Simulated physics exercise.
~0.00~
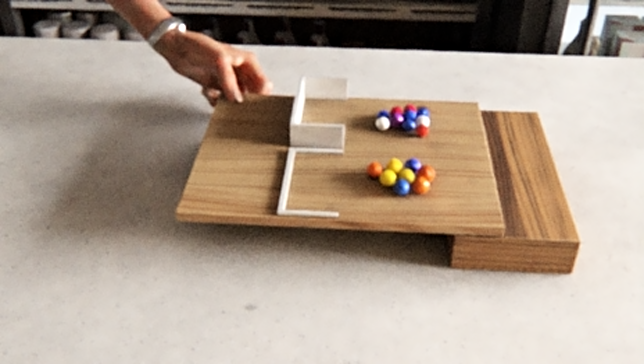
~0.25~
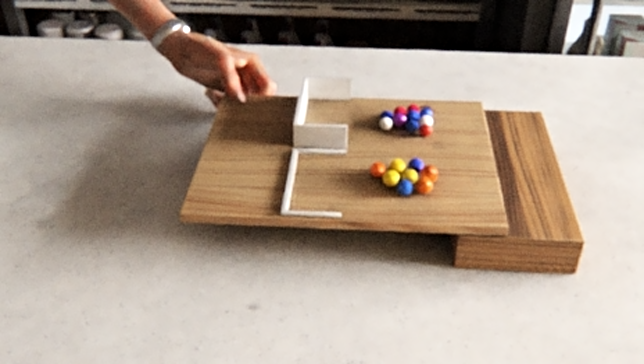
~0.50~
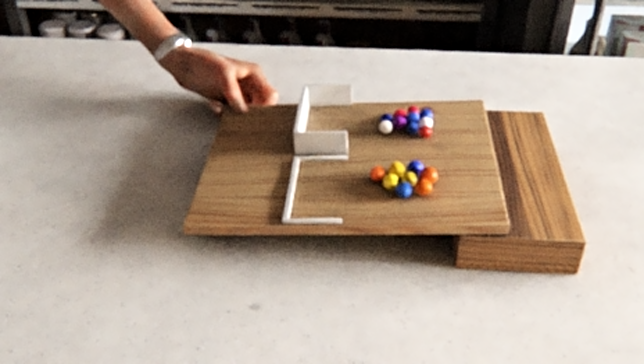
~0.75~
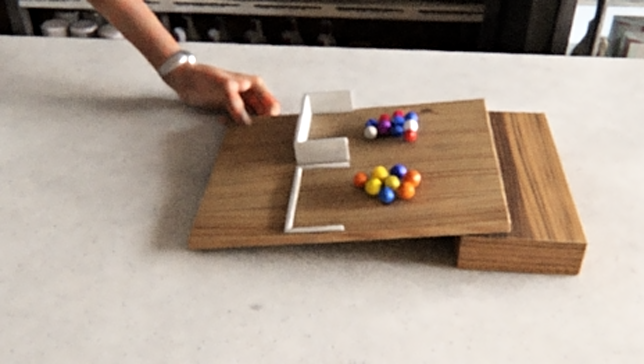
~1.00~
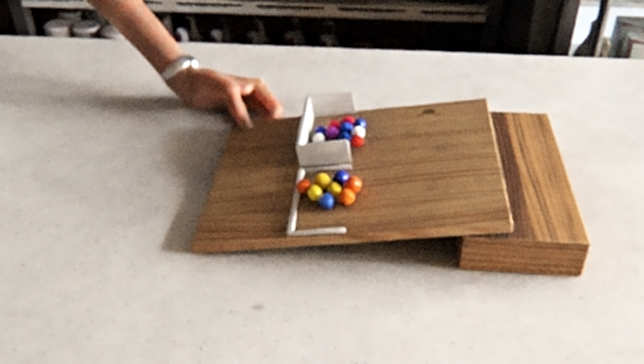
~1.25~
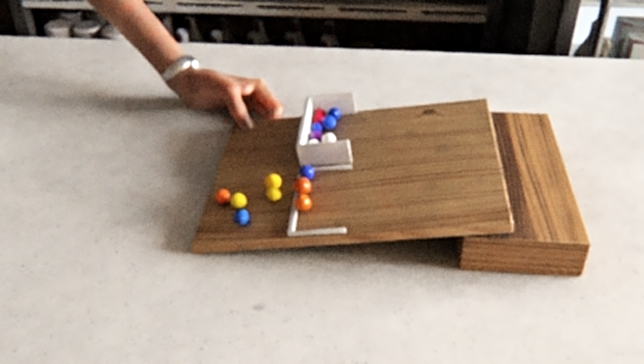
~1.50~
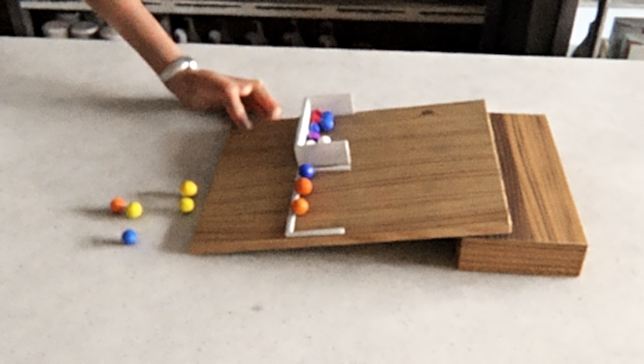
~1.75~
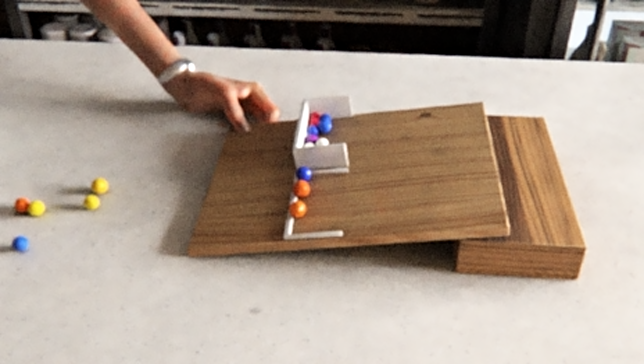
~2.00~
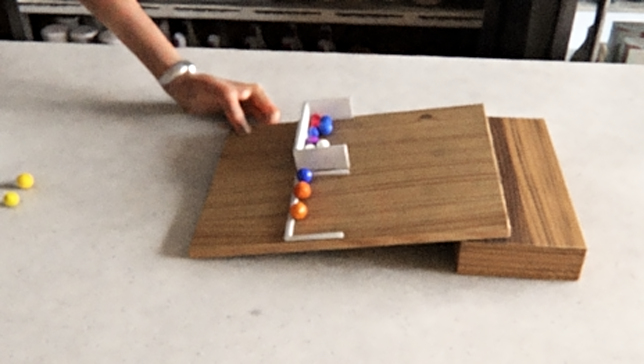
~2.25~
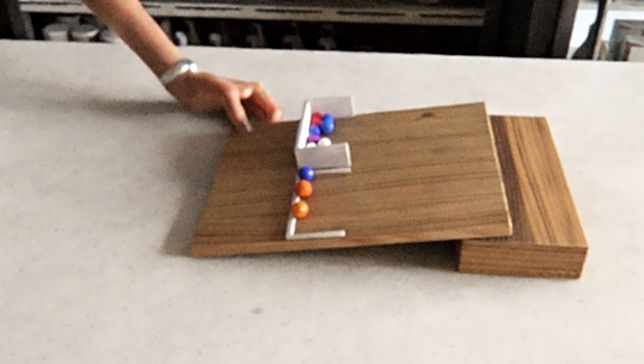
Colorful balls rolling left as a hand lowers a wooden board, one cluster stopping behind a white strip, most others spilling past.
